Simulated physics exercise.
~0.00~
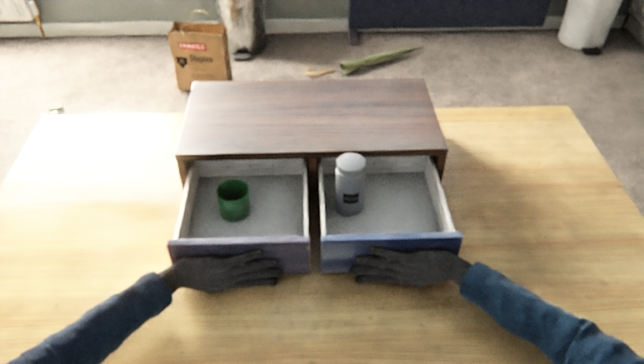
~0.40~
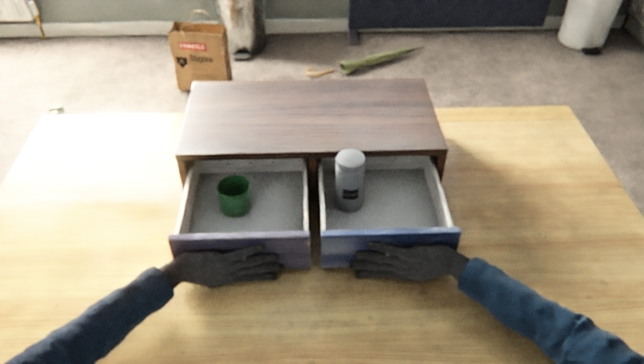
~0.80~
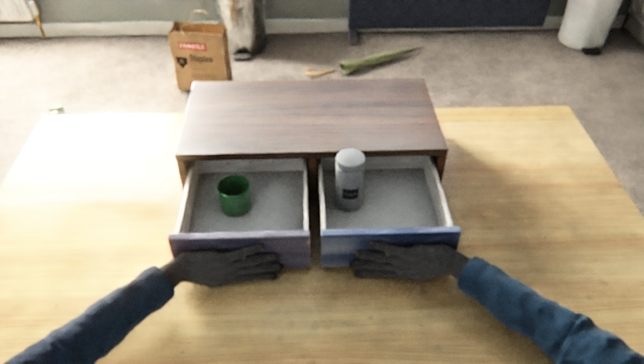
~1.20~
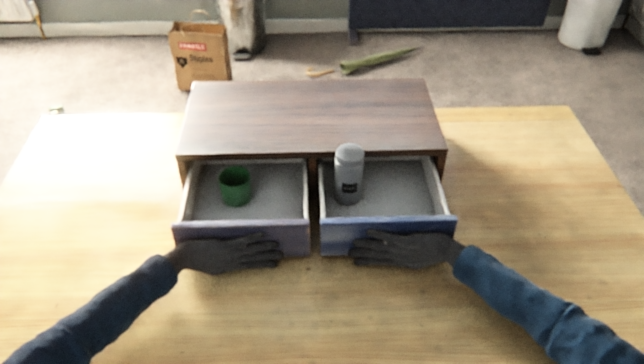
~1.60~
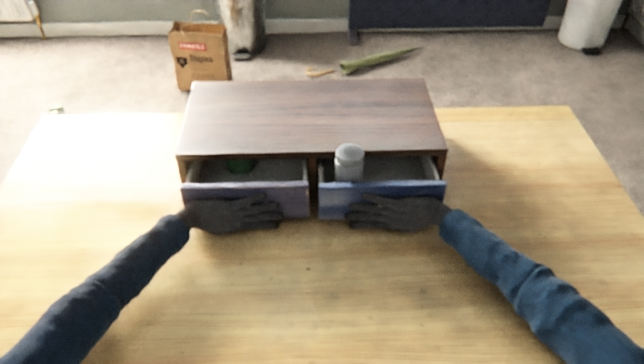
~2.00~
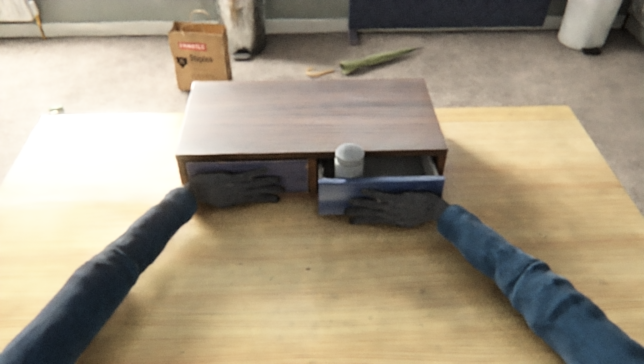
On a wooden table, gloved hands push two drawers; the left shuts, the right stays ajar.
